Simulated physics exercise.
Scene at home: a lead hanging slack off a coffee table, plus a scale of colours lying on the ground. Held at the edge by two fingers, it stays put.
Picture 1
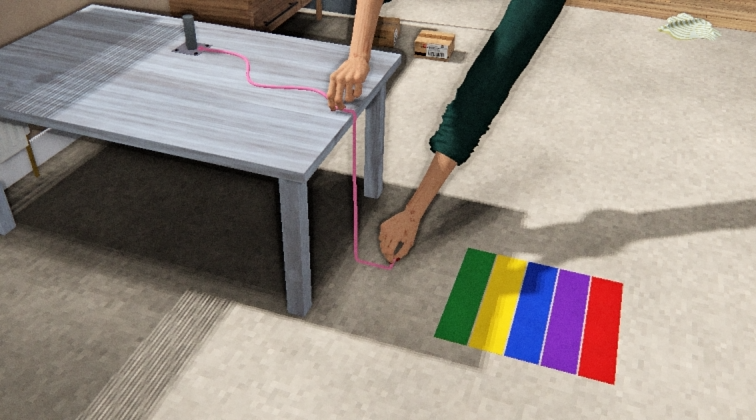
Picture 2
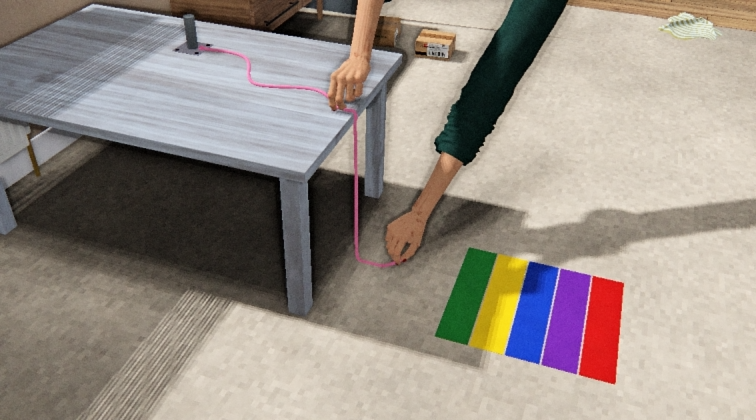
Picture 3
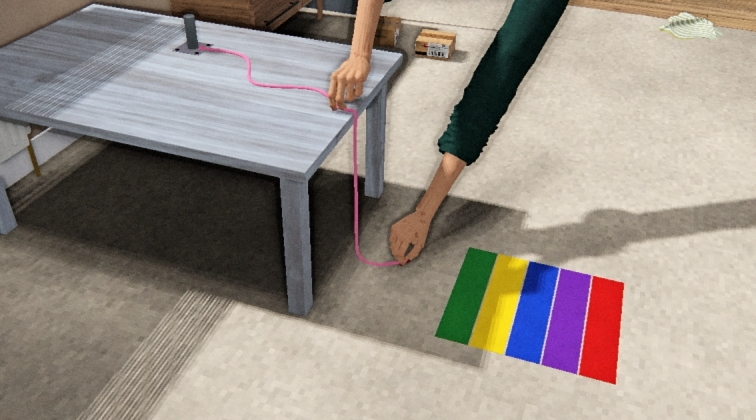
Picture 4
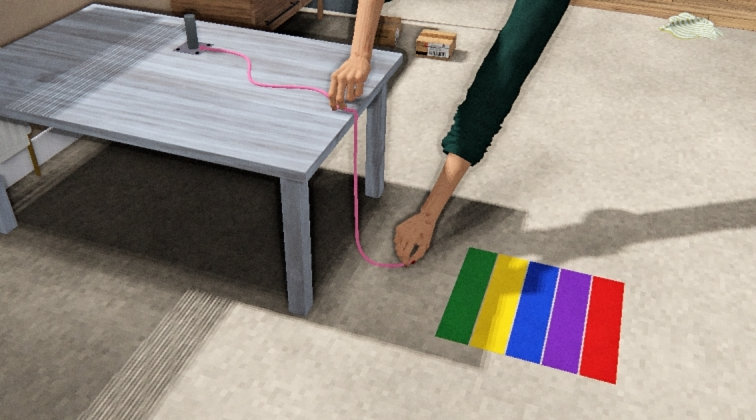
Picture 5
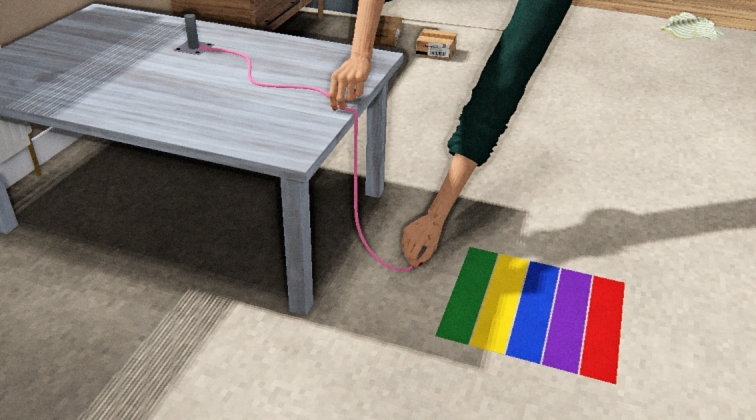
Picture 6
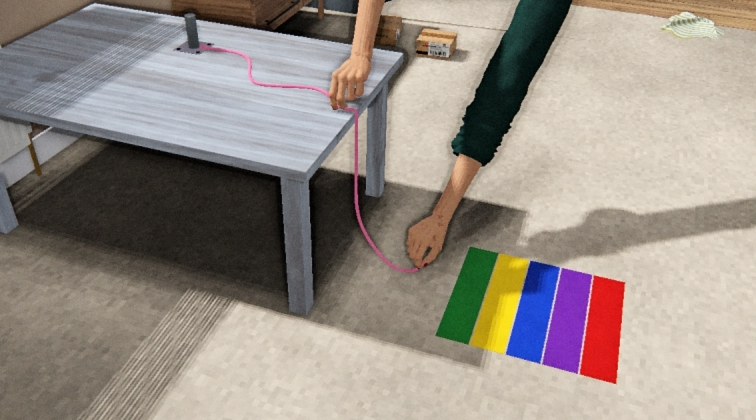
At home, one hand pinching a pink lead at the table edge while another draws its lower end slightly right along the floor.
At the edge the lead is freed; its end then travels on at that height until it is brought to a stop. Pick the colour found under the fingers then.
Blue is under them.
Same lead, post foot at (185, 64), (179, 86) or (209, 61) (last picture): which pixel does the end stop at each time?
Try by try: (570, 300), (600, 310) and (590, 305).
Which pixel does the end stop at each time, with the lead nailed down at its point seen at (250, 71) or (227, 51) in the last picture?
The spots come out as (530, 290) and (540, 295), in that order.
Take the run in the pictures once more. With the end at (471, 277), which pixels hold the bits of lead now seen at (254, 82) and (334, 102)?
Roughly (283, 78) for one and roughly (359, 111) for the other.
Soon after, end near (471, 277); over green.
Then, end near (516, 288); over yellow.
At full stretch, end near (543, 294); over blue. It gets as far as the blue strip.
